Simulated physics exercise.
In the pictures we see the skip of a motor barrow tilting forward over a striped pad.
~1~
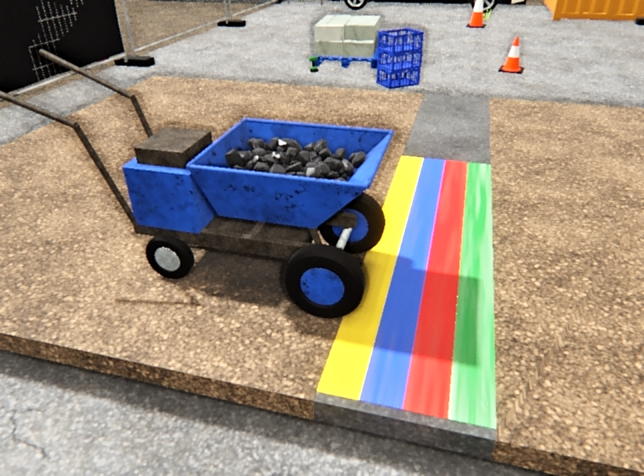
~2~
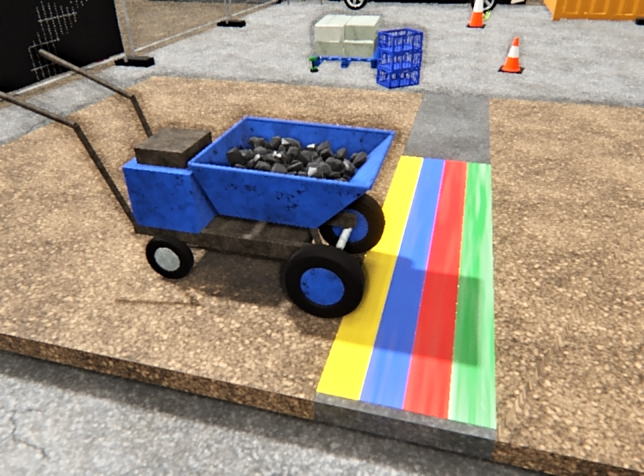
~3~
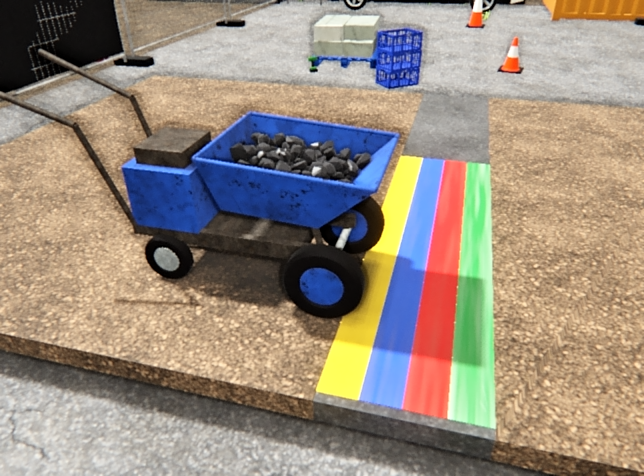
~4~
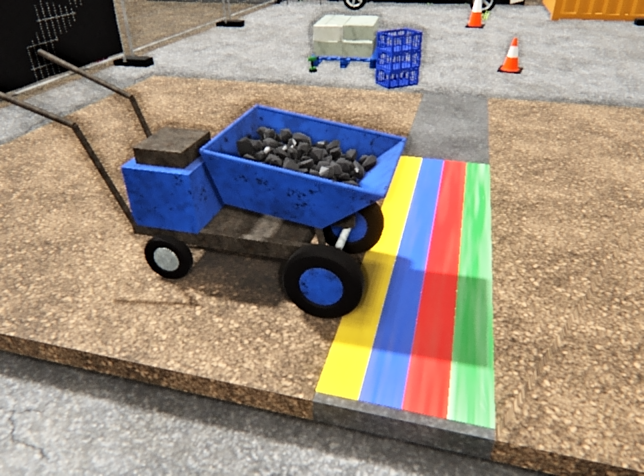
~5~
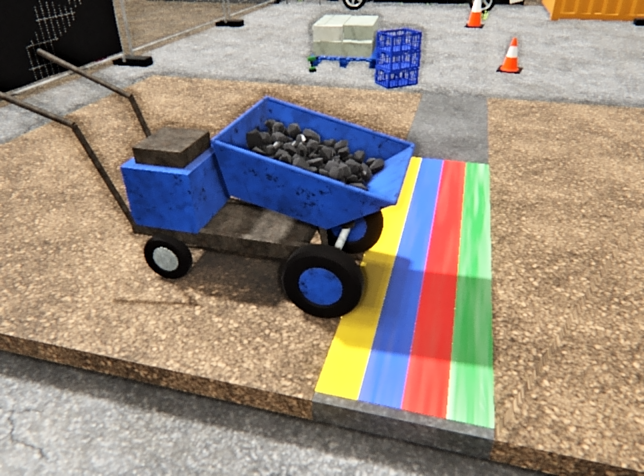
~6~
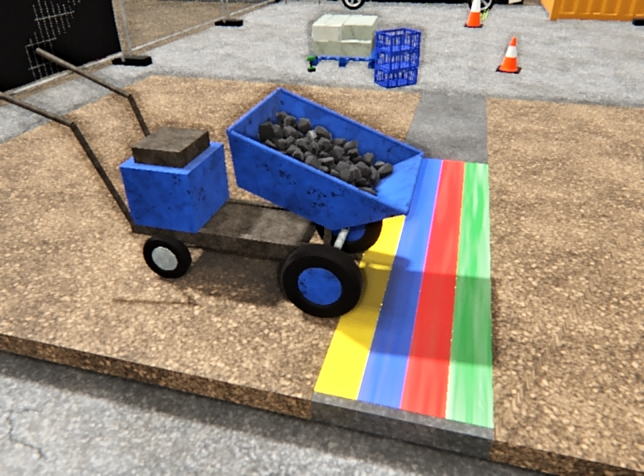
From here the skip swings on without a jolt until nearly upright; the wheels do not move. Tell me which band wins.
I would say the green band.
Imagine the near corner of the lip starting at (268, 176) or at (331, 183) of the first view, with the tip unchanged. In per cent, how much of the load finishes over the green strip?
The shares come out close to 10 and 30 per cent, in that order.
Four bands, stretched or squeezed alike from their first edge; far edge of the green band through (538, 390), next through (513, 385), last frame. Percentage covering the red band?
In turn, 30 and 10 in a hundred.
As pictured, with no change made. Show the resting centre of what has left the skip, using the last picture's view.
Centre at rest, last view: Approx. (496, 301).
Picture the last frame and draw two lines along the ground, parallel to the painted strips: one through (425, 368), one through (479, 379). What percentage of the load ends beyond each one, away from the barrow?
In order: 80 per cent, then 60 per cent.
Just after the last frame, skip tipped steeply; every one in the skip.
A moment on, skip tipped right over; roughly half in the skip; about a tenth over the red strip; roughly a quarter over the green strip; about a tenth off the paint.
Further on, skip tipped right over; roughly a quarter in the skip; about a tenth over the red strip; roughly a third over the green strip; roughly half off the paint.
When it is over, skip tipped right over; roughly a quarter in the skip; not one over the yellow strip; not one over the blue strip; about a tenth over the red strip; roughly a third over the green strip; roughly half off the paint.
